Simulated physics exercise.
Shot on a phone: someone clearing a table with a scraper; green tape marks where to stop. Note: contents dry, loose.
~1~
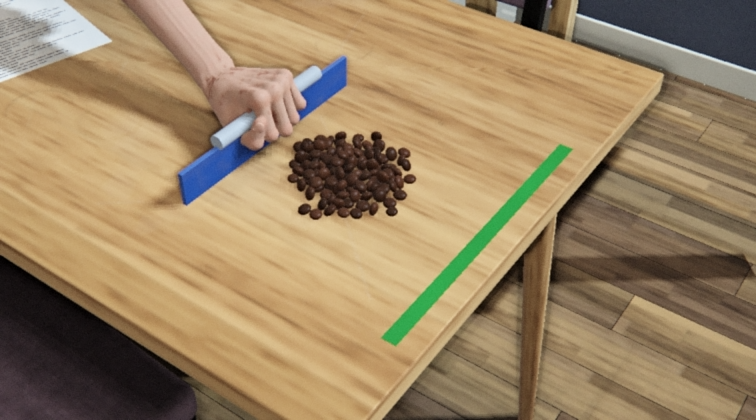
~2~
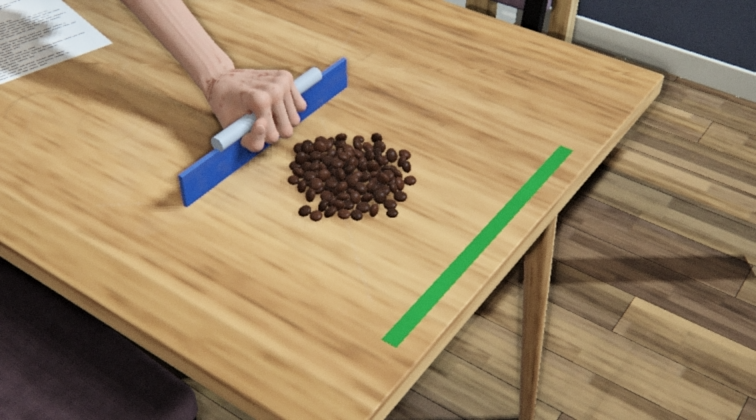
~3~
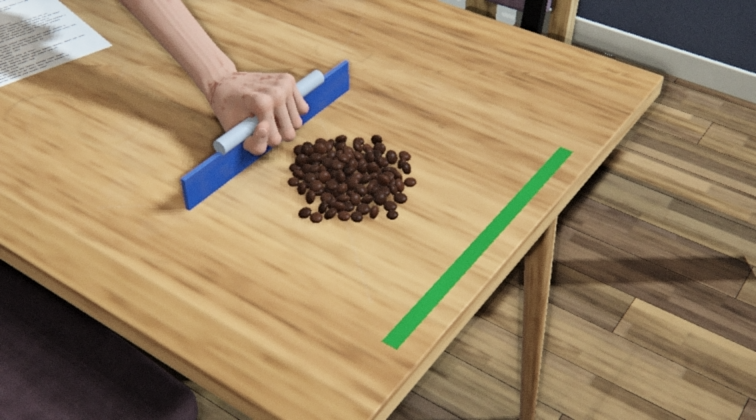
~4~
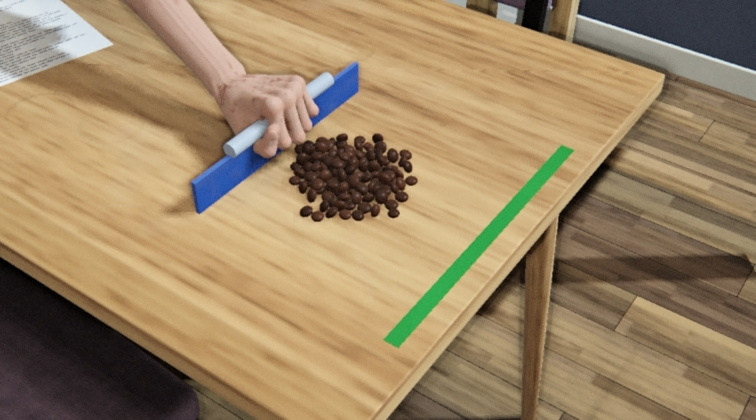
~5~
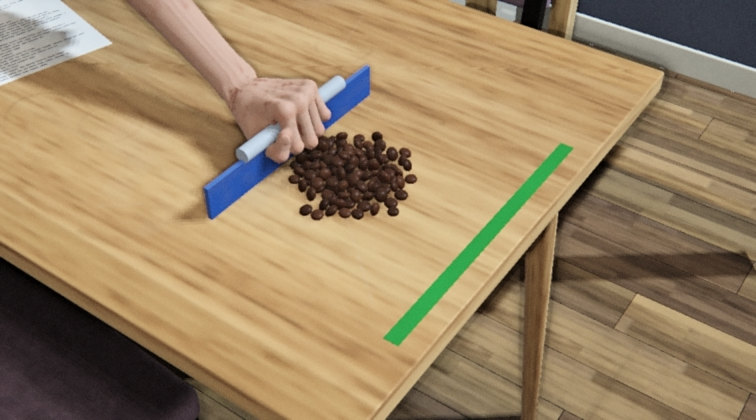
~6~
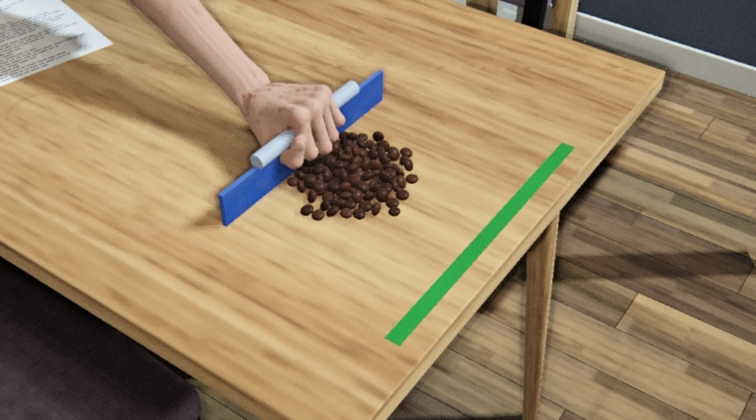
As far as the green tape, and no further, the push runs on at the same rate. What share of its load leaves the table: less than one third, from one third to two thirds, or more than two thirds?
More than two thirds.
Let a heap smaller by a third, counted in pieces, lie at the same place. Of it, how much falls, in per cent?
Close to 80 per cent of the heap.
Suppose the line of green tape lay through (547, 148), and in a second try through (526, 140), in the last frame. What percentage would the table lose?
Roughly 60 % and 30 %.
Soon after the last picture, scraper still moving, near (400, 167); heap all on the table, its front near (462, 240).
A little later, scraper stopped at the green tape; heap about two thirds over the edge.
Later still, scraper stopped at the green tape; heap most over the edge.
At rest, scraper stopped at the green tape; heap most over the edge.
